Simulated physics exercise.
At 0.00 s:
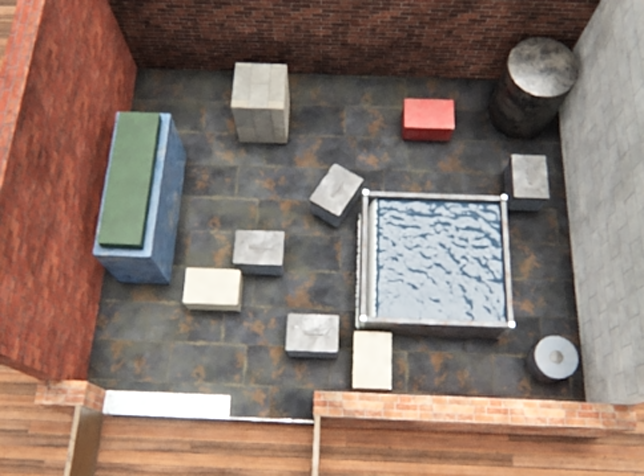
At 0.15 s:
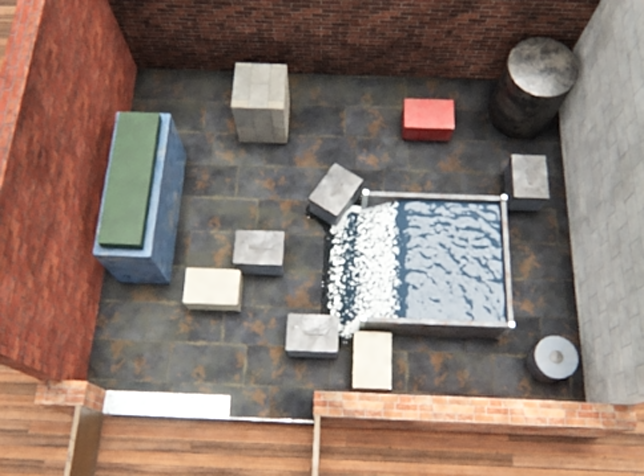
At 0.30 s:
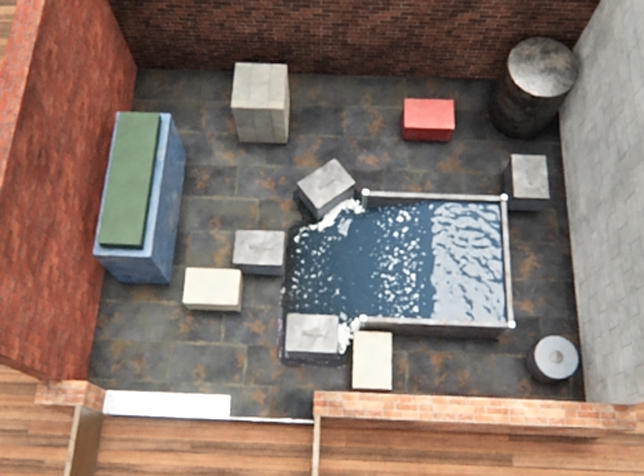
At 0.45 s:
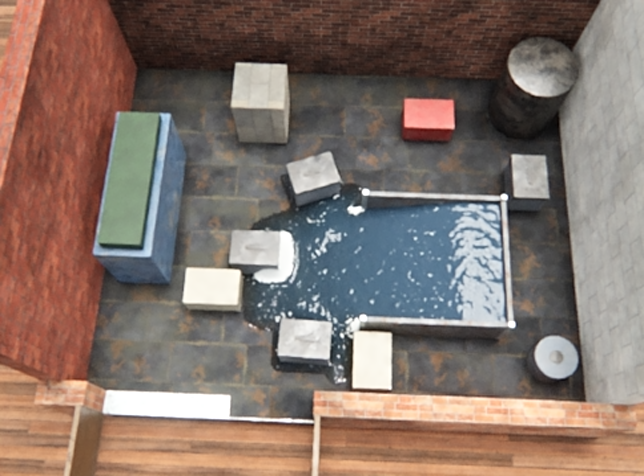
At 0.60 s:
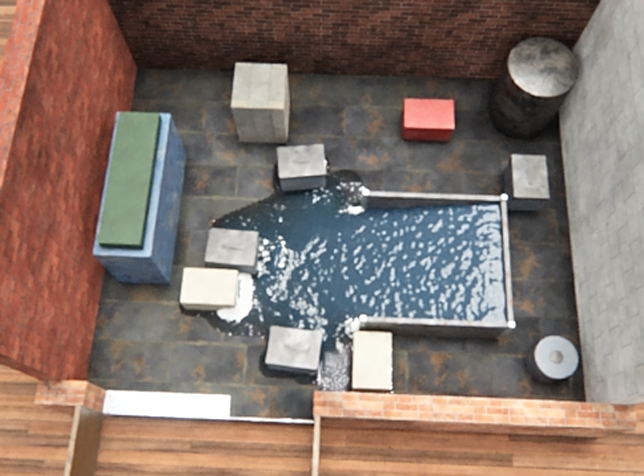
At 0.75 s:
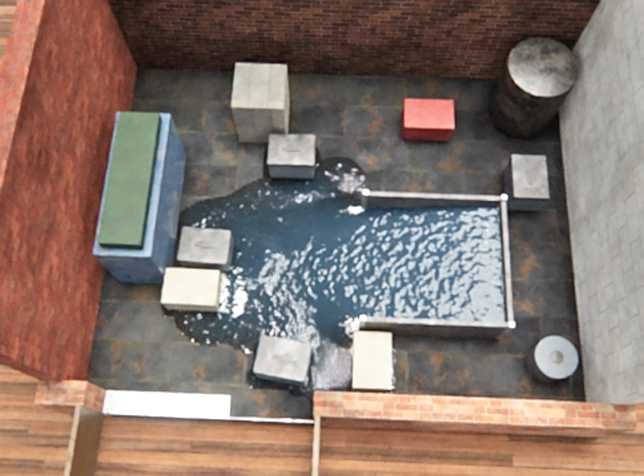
The clip shows a walled court where water bursts from the left side of a square tank and spreads leftward across the dark floor, pushing several grey blocks and then a cream one along, while the red crate stays still.
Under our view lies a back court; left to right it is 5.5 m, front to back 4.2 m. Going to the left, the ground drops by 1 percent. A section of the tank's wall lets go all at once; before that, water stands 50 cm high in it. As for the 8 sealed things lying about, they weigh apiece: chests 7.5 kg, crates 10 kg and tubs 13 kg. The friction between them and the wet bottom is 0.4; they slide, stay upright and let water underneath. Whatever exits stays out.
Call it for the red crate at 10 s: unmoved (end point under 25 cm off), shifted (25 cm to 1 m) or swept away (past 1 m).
Unmoved.
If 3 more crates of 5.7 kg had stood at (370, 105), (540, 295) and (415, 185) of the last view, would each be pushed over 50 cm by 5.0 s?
Respectively: Smaller, smaller, smaller.
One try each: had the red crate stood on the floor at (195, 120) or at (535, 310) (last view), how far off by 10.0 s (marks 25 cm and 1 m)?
Respectively: It edges along somewhat; it rests almost unmoved.
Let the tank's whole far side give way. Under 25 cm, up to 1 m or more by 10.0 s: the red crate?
Afterwards the red crate is carried a long way.
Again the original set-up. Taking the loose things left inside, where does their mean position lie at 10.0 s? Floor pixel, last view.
Near (411, 227).
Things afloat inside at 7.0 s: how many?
The count is 2.
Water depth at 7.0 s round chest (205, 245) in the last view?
Around 6 centimetres.
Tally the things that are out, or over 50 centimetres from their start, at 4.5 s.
The answer is 4.
After 2.0 s the red crate is near (429, 113), 0.0 m from its start, aground; 1 of 8 are out; 2 afloat.
After 4.5 s the red crate is near (429, 113), 0.0 m from its start, aground; 2 of 8 are out; 1 afloat.
After 7.0 s the red crate is near (429, 114), 0.0 m from its start, aground; 2 of 8 are out; 2 afloat.
After 10.0 s the red crate is near (430, 106), 0.1 m from its start, afloat; 2 of 8 are out; 3 afloat.
